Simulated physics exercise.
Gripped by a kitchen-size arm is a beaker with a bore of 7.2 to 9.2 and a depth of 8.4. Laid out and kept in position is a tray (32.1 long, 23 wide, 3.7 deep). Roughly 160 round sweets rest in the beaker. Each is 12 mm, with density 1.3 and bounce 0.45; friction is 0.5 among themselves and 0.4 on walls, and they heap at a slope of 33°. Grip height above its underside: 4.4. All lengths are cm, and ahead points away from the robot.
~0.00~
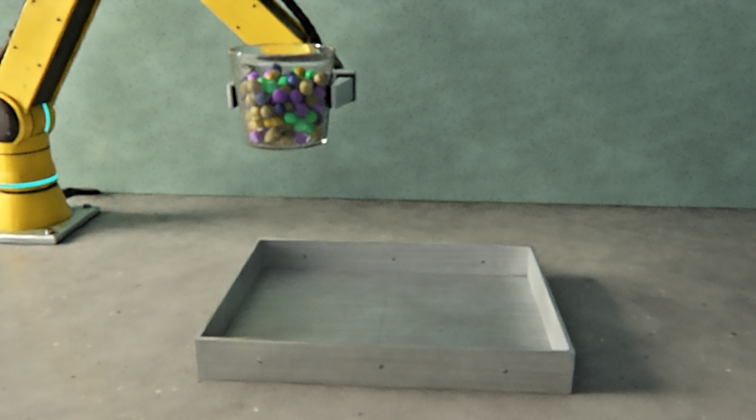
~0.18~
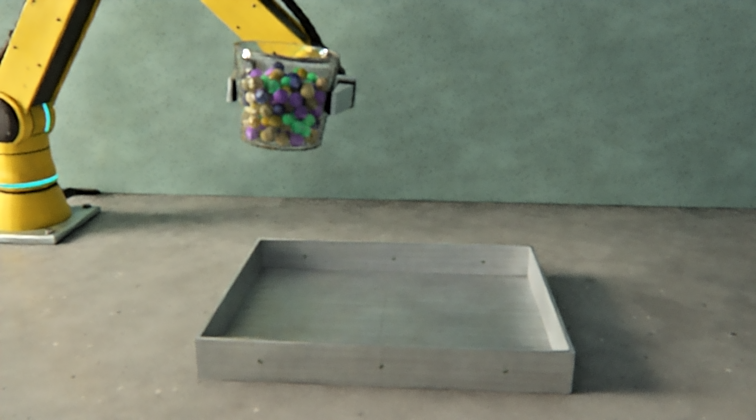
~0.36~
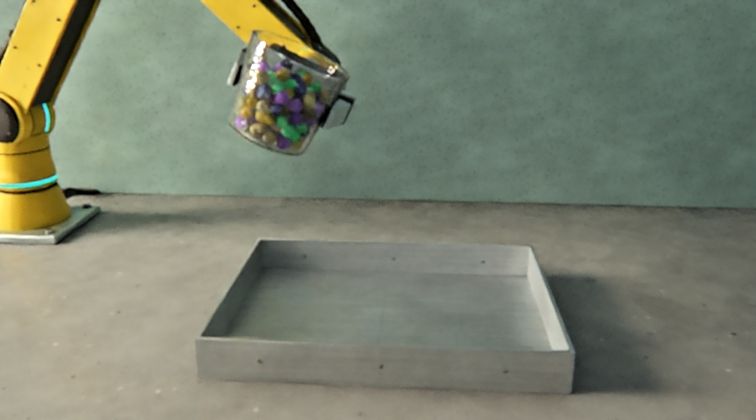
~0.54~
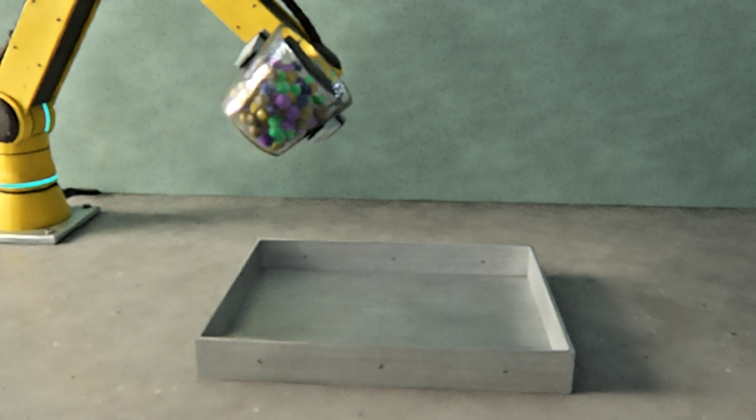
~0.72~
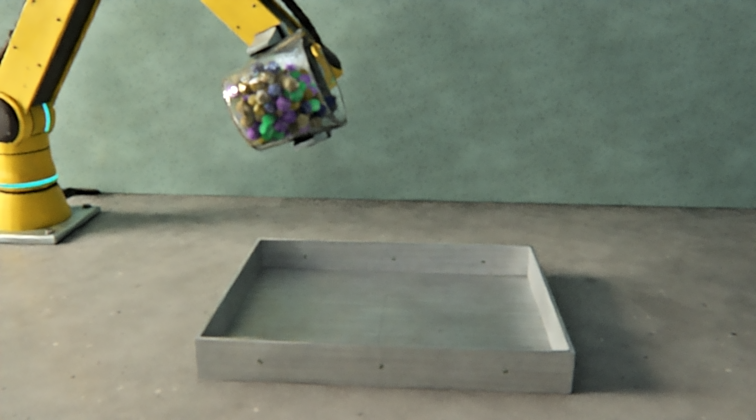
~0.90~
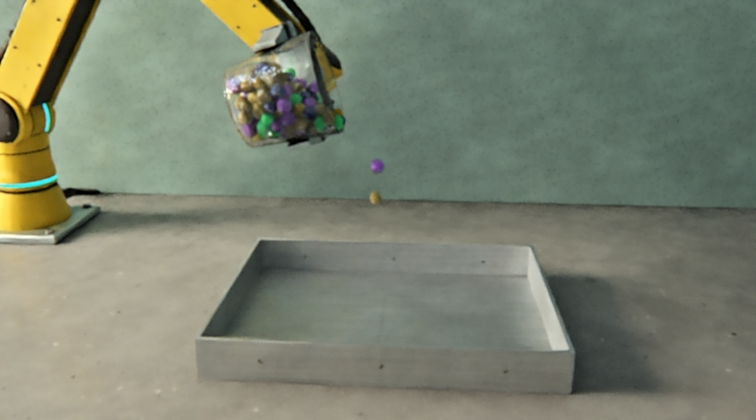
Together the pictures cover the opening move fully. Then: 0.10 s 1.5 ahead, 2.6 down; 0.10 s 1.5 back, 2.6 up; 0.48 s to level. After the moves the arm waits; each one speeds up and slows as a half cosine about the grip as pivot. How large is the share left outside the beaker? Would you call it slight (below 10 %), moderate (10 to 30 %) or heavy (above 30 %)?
I would call it slight.
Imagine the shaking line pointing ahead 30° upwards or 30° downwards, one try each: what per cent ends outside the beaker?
You'd get some 45 per cent with the first setting and some 20 per cent with the second.
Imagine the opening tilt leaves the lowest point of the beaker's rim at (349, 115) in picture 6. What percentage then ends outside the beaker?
I'd say close to 5 per cent.
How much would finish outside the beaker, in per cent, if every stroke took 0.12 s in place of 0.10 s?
Estimate: Near 0 per cent.
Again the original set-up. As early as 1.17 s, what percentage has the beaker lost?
Near 5 in a hundred parts have gone so far.
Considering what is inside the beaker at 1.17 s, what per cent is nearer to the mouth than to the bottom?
Estimate: Around 45 %.
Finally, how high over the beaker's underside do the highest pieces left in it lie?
Height at rest: Approx. 8.0 cm.
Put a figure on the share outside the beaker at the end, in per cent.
Estimate: Roughly 5 %.
After 1.17 s, tilted 69° forward, highest piece 25 above the table; 154 in the beaker, 2 in the tray, 2 in flight or on a rim.
After 1.44 s, tilted 14° forward, highest piece 27 above the table; 154 in the beaker, 4 in the tray.
After 1.78 s, level, highest piece 27 above the table; 154 in the beaker, 4 in the tray.
After 2.83 s, level, highest piece 27 above the table; 154 in the beaker, 4 in the tray.
In the end, 154 in the beaker, 4 in the tray. That is 3 % outside the beaker.
